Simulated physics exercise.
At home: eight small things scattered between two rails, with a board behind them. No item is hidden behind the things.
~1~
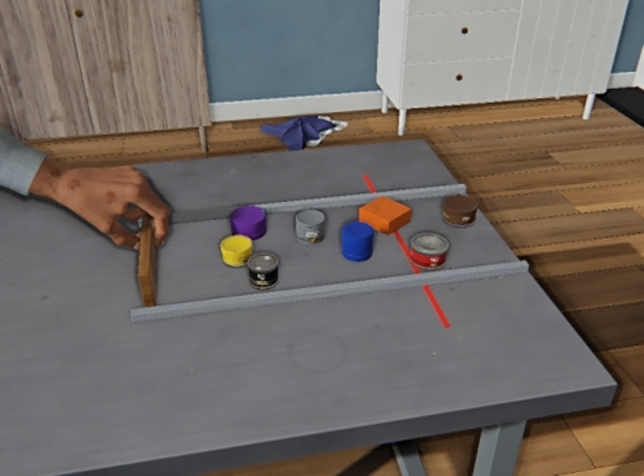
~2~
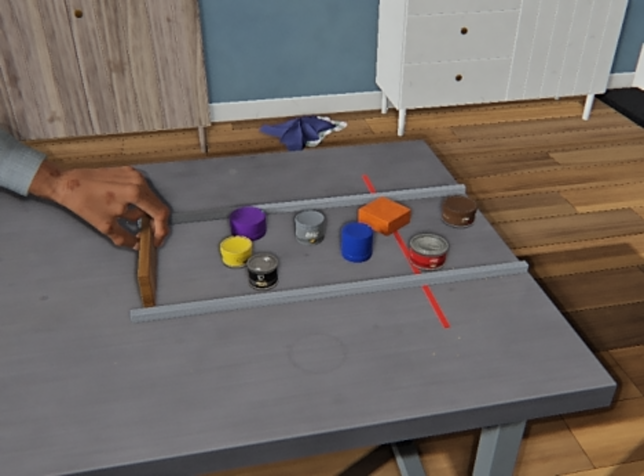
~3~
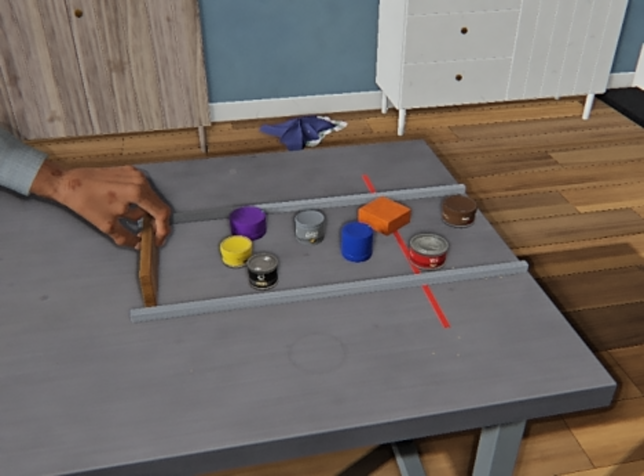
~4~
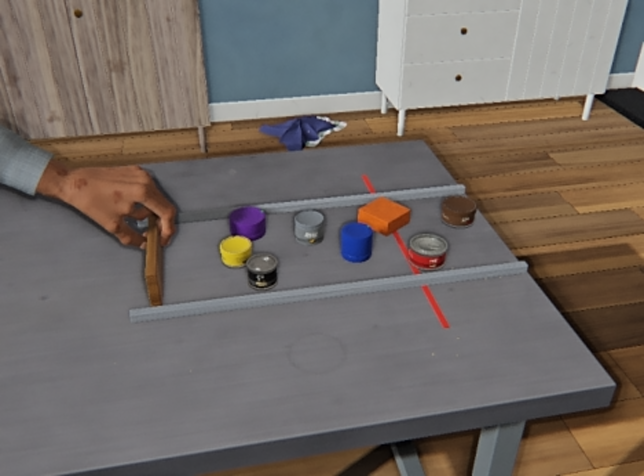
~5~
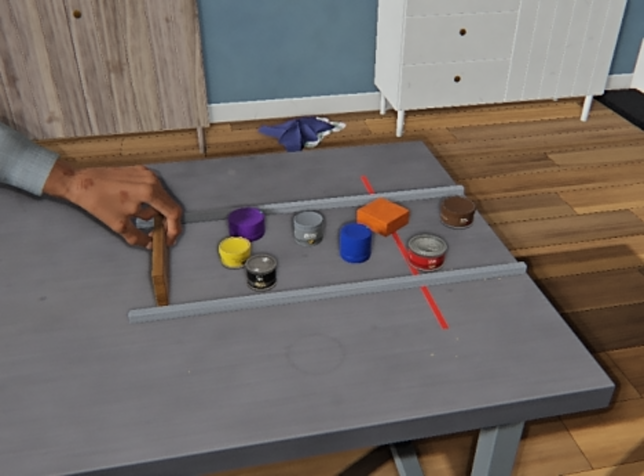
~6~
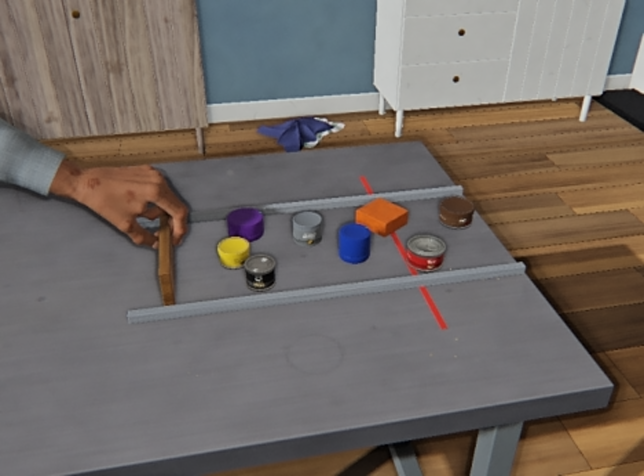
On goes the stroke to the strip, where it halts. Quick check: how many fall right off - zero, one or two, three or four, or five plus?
So the count of drops is nil, nothing goes.
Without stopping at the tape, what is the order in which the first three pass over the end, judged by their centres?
The brown tin goes first, followed by the orange block and then the red pot.
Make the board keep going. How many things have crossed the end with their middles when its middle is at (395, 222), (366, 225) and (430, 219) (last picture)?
0, 0 and 1.
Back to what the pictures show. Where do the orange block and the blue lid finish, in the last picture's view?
The first sits around (435, 211), while the other sits around (439, 240).
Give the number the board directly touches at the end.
At rest, 3 are in contact.
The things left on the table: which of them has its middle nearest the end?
That would be the brown tin, the foremost.
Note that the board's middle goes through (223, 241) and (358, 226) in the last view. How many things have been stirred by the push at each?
That gives 1 for the first and 7 for the second.
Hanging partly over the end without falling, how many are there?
In total, 1 of them.
Early on, none off yet; brown tin at rest near (456, 213); red pot at rest near (426, 254); orange block at rest near (382, 217).
Finally, the number that fall off is zero.
